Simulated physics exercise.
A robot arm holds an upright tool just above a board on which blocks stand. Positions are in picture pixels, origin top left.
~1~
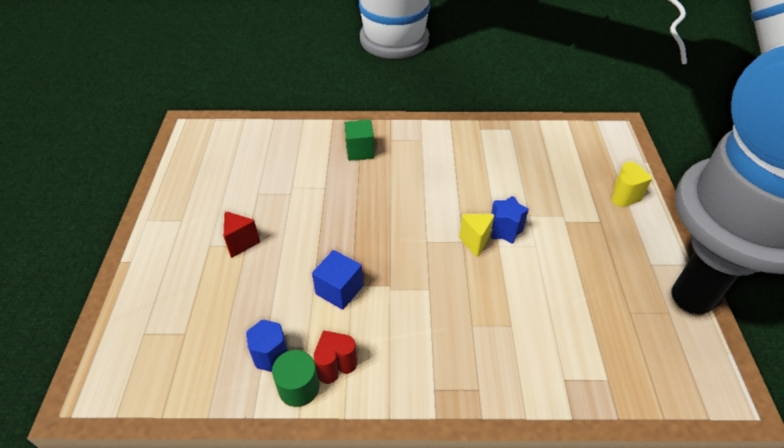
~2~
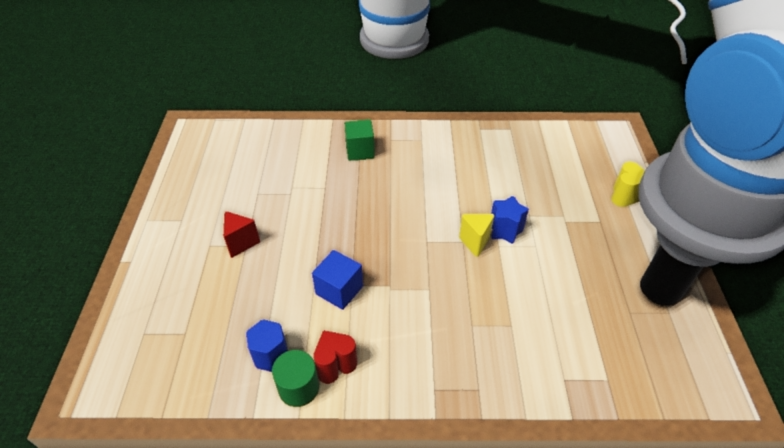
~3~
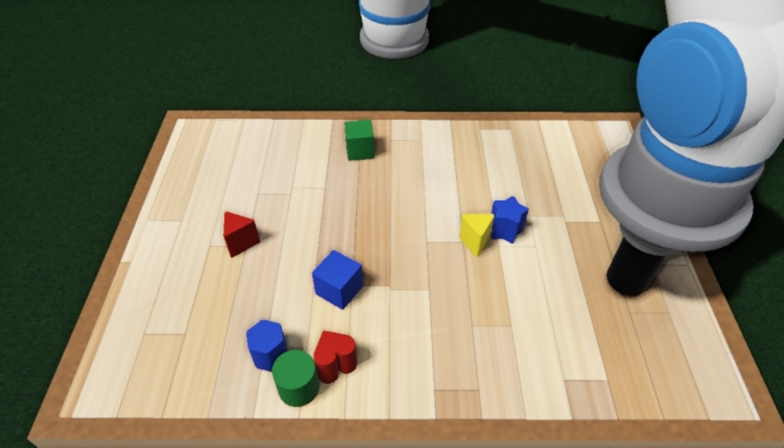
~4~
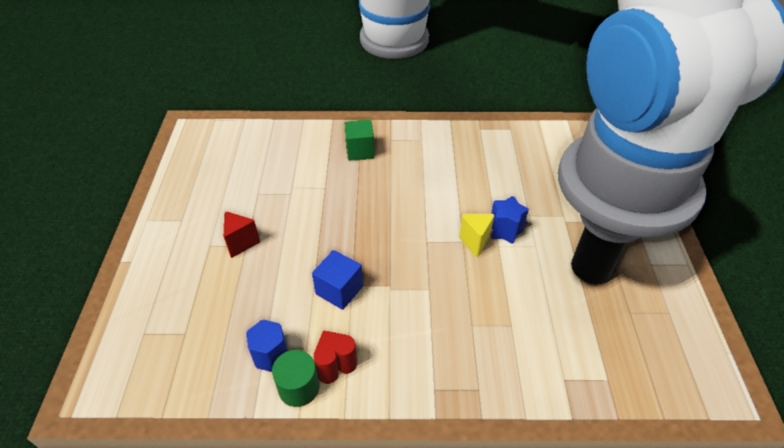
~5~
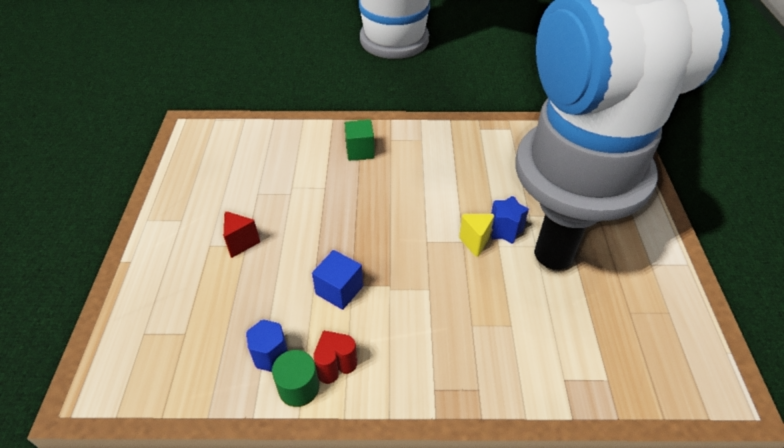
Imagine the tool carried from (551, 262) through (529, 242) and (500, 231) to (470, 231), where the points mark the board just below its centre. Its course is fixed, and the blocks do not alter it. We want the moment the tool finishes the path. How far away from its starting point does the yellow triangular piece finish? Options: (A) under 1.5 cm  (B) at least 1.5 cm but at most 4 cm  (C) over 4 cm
The one that fits is B, at least 1.5 cm but at most 4 cm.
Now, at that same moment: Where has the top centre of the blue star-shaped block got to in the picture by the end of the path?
At the end it should sit near (459, 188).
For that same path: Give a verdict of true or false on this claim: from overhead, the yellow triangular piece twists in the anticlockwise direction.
Answer: True.
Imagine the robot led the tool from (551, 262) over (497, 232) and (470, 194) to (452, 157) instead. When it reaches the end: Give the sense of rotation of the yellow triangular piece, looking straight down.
Counterclockwise rotation.
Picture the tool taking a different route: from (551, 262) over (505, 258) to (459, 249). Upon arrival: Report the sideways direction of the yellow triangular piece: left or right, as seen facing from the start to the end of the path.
Picture yourself facing from the start of the path to its end: The yellow triangular piece moves off to your right.
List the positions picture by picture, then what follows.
The first frame shows tool tip (692, 297); block tops, yellow triangular piece (479, 221); blue star-shaped block (510, 208).
The second frame shows tool (661, 289); blocks unchanged.
The third frame shows tool (627, 280); blocks unchanged.
The fourth frame shows tool (591, 268); blocks unchanged.
The fifth frame shows tool (553, 255); yellow triangular piece (479, 221); blue star-shaped block (510, 208).
On the path given first. Halfway along, tool (516, 227); blue star-shaped block (491, 198).
At the end, tool (471, 224); yellow triangular piece (460, 228), turned 85° anticlockwise; blue star-shaped block (459, 188), turned 30° clockwise.
